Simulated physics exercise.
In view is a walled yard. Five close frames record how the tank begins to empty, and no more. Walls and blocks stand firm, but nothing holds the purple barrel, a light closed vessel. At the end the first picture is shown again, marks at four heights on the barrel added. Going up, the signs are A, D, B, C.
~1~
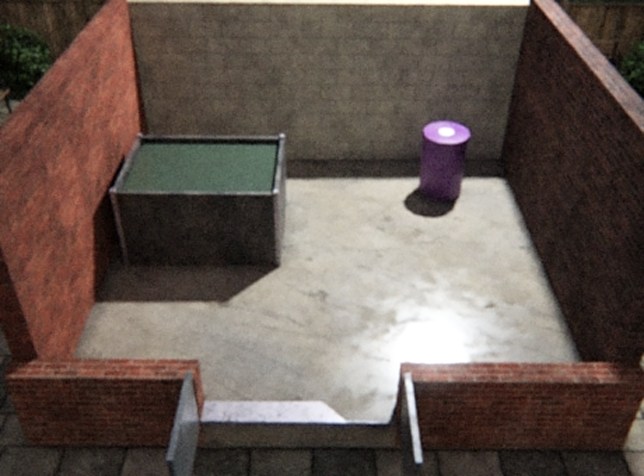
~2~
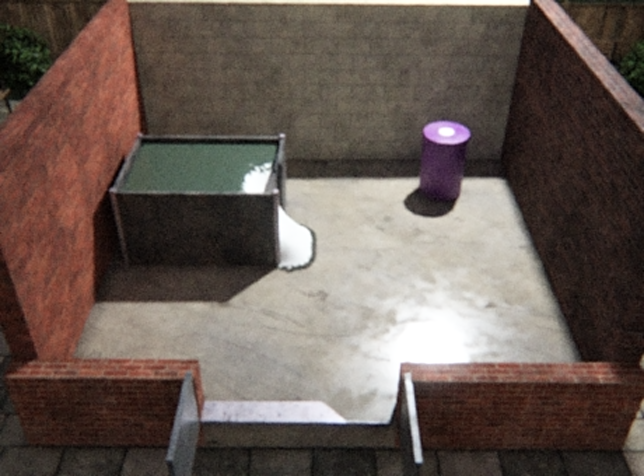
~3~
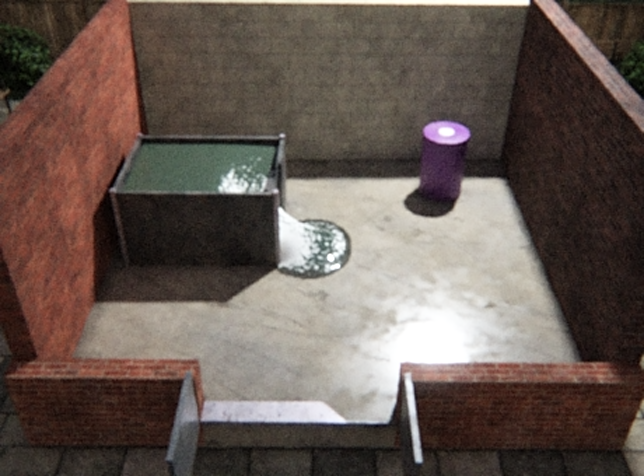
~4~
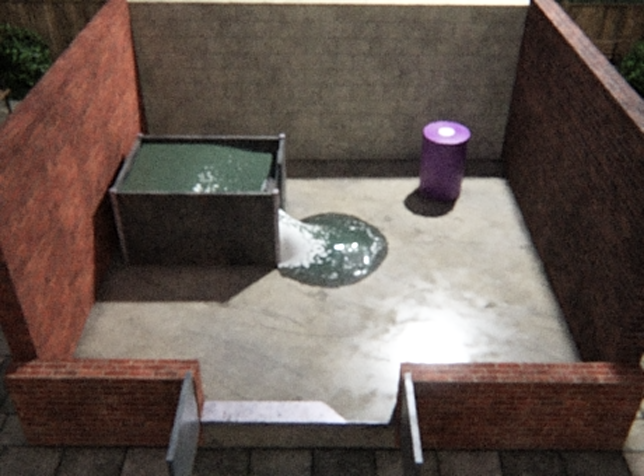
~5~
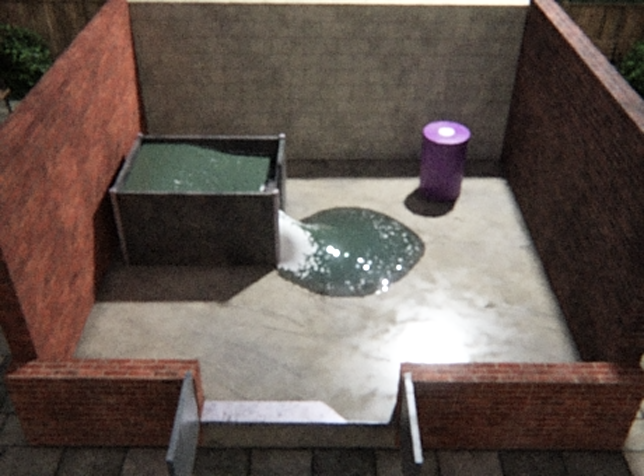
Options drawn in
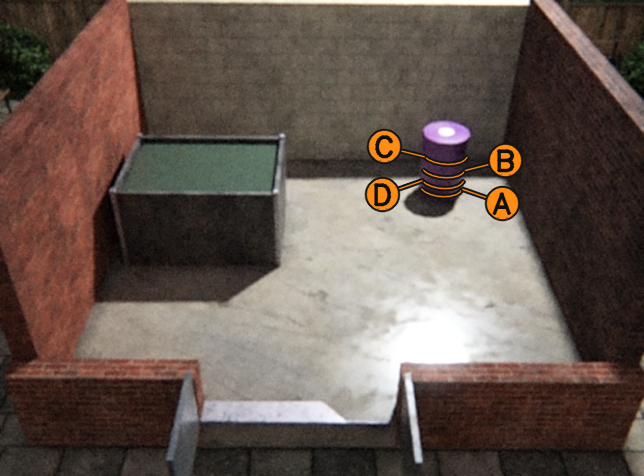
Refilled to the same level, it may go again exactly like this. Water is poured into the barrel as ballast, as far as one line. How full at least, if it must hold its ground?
D.
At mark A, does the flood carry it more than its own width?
Yes.
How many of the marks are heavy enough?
Three of them.
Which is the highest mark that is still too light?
The answer is A.
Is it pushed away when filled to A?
Yes, that goes wrong.
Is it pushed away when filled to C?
No, not at all.
On the marked copy, A at (443, 196); B at (446, 177); C at (448, 164); D at (444, 188); from the bottom up A, D, B, C.
For mark A, it is pushed about 3 times its own width away.
For mark B, it does not move.
For mark C, it does not move.
For mark D, it does not move.
